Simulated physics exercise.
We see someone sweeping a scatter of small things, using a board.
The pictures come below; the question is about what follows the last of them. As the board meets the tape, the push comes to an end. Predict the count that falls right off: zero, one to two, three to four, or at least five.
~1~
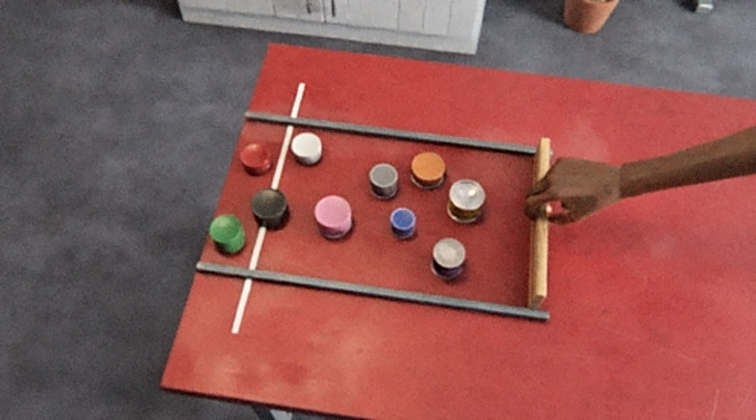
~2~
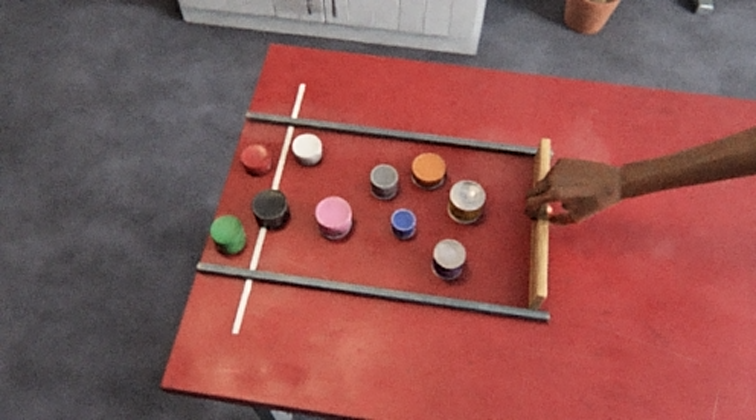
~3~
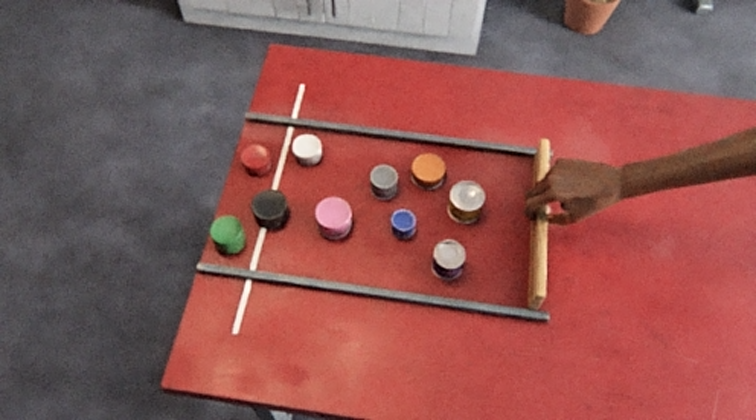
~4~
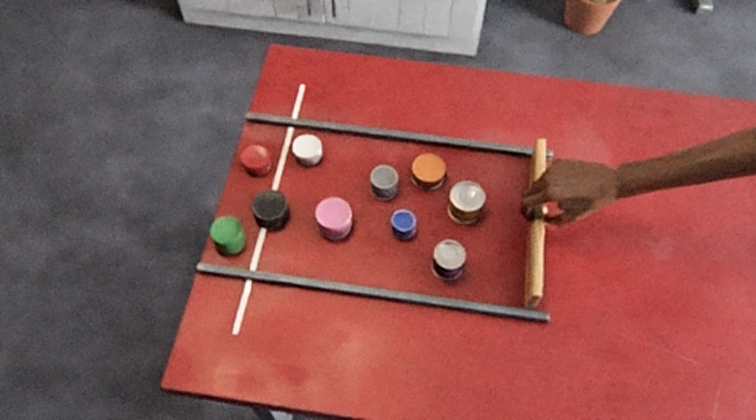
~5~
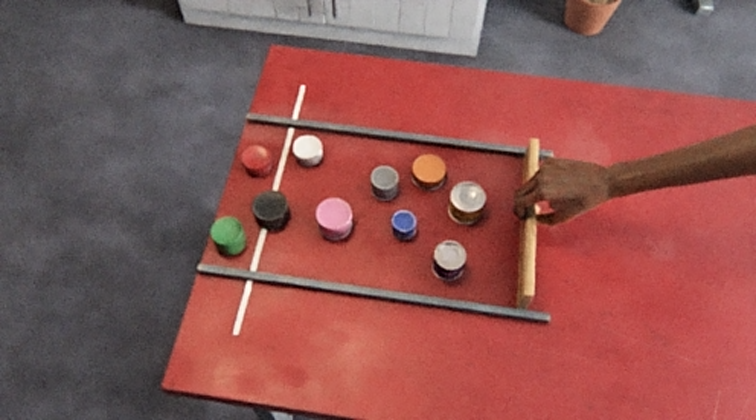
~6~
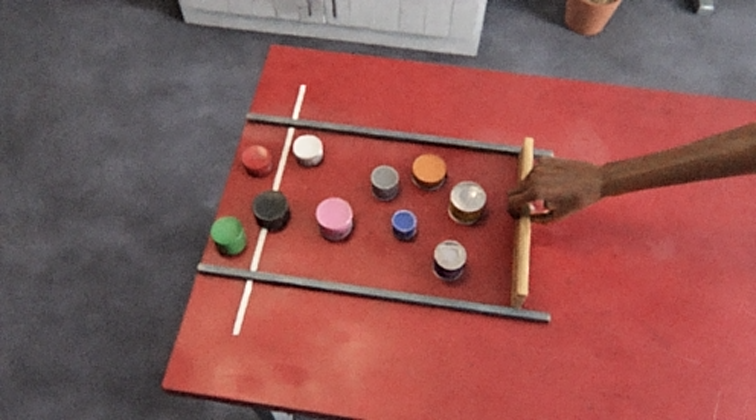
Okay, so the number that tips off the end comes to just one or two, I'd say.
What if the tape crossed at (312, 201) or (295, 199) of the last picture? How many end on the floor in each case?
You'd find 0 and then 0 on the floor.
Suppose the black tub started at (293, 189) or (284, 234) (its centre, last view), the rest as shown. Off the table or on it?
One after the other: It keeps its spot; it keeps its spot.
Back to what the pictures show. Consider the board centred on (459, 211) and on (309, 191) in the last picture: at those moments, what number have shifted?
So far 2, and 9 at the second.
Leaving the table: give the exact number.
2.
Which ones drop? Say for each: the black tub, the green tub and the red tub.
Black tub - goes; green tub - stays; red tub - goes.
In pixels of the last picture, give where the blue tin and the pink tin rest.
Final positions - blue tin around (257, 205), pink tin around (228, 213).
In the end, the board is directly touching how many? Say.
4 of them.
Early on, none off yet; green tub at rest near (229, 236); red tub at rest near (257, 161); black tub at rest near (271, 210).
A while later, none off yet; green tub at rest near (229, 236); red tub at rest near (257, 161); black tub travelled about its own width near (242, 207).
Finally, the number that fall off is one or two; lost, black tub and red tub.
